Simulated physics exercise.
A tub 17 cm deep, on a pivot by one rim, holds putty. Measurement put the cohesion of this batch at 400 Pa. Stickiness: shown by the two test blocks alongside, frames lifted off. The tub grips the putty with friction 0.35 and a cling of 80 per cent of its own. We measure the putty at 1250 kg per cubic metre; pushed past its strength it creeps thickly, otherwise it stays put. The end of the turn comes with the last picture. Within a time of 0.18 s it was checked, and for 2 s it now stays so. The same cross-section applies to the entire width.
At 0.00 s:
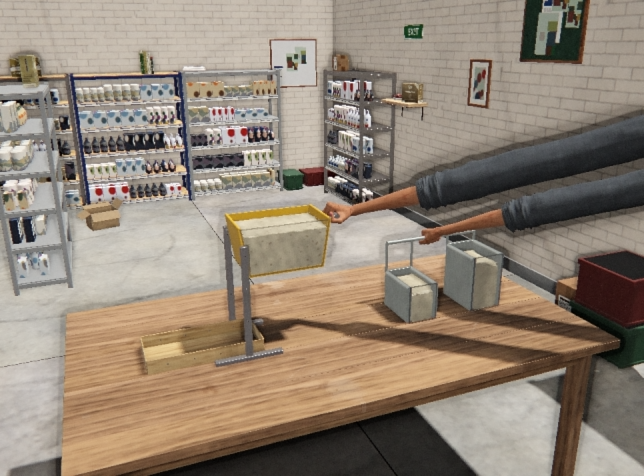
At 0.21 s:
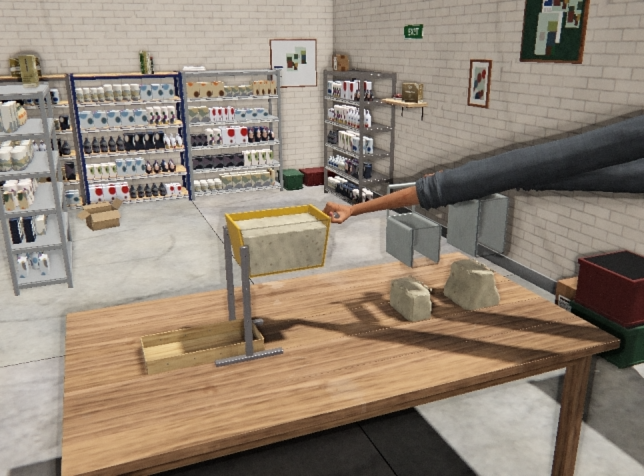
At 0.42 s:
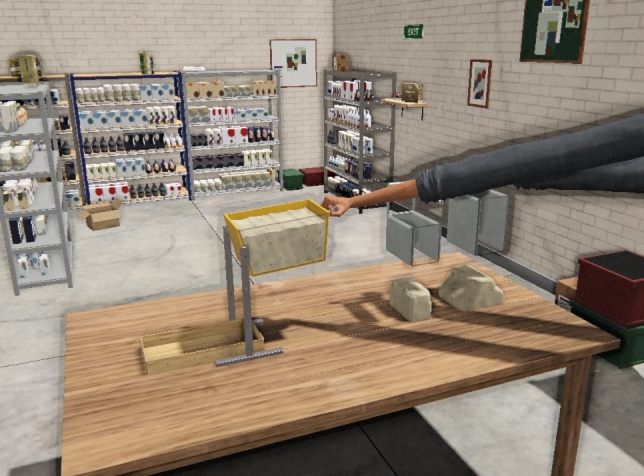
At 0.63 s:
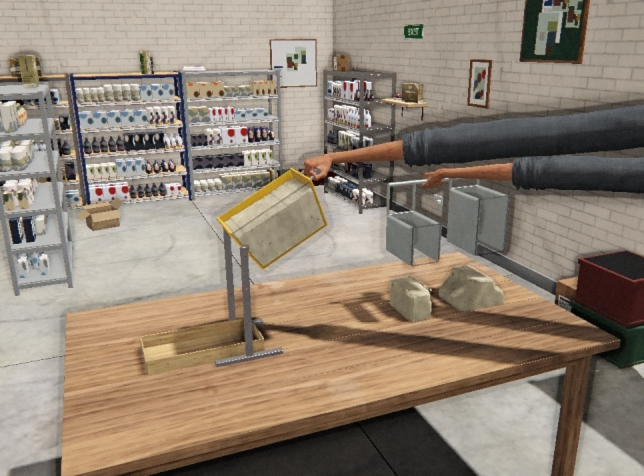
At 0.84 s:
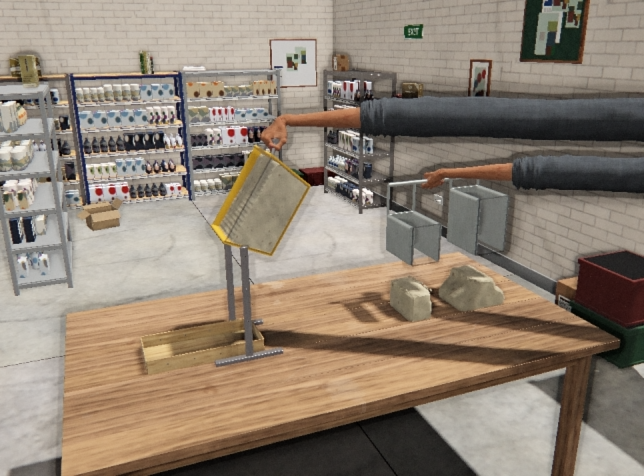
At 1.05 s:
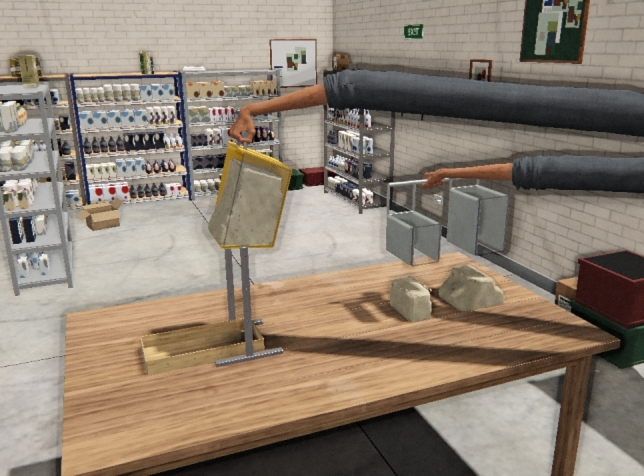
Hands lifting two grey moulds off putty blocks, the larger one sagging, then steeply tilting a yellow-rimmed tub of putty leftward.
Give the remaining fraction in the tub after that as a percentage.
Close to 42 per cent.
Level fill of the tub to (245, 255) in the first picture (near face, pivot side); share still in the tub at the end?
That gives some 100 %.
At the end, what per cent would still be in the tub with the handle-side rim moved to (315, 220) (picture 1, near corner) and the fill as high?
I'd say around 55 percent would remain in the tub at the end.
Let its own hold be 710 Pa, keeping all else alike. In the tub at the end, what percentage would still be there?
It would come to about 100 %.
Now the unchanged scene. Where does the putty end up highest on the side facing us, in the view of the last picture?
Highest point: Approx. (251, 215).
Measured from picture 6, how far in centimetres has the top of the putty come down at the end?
15 cm or so.
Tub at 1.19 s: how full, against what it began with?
Tub contents: Around 80 %.
By 1.19 s, the tub is at 74 degrees and holds 82 %.
By 1.36 s, the tub is at 74 degrees and holds 55 %.
By 1.53 s, the tub is at 74 degrees and holds 44 %.
By 1.70 s, the tub is at 74 degrees and holds 42 %.
By 3.05 s, at the end, the tub is at 74 degrees and holds 42 %.
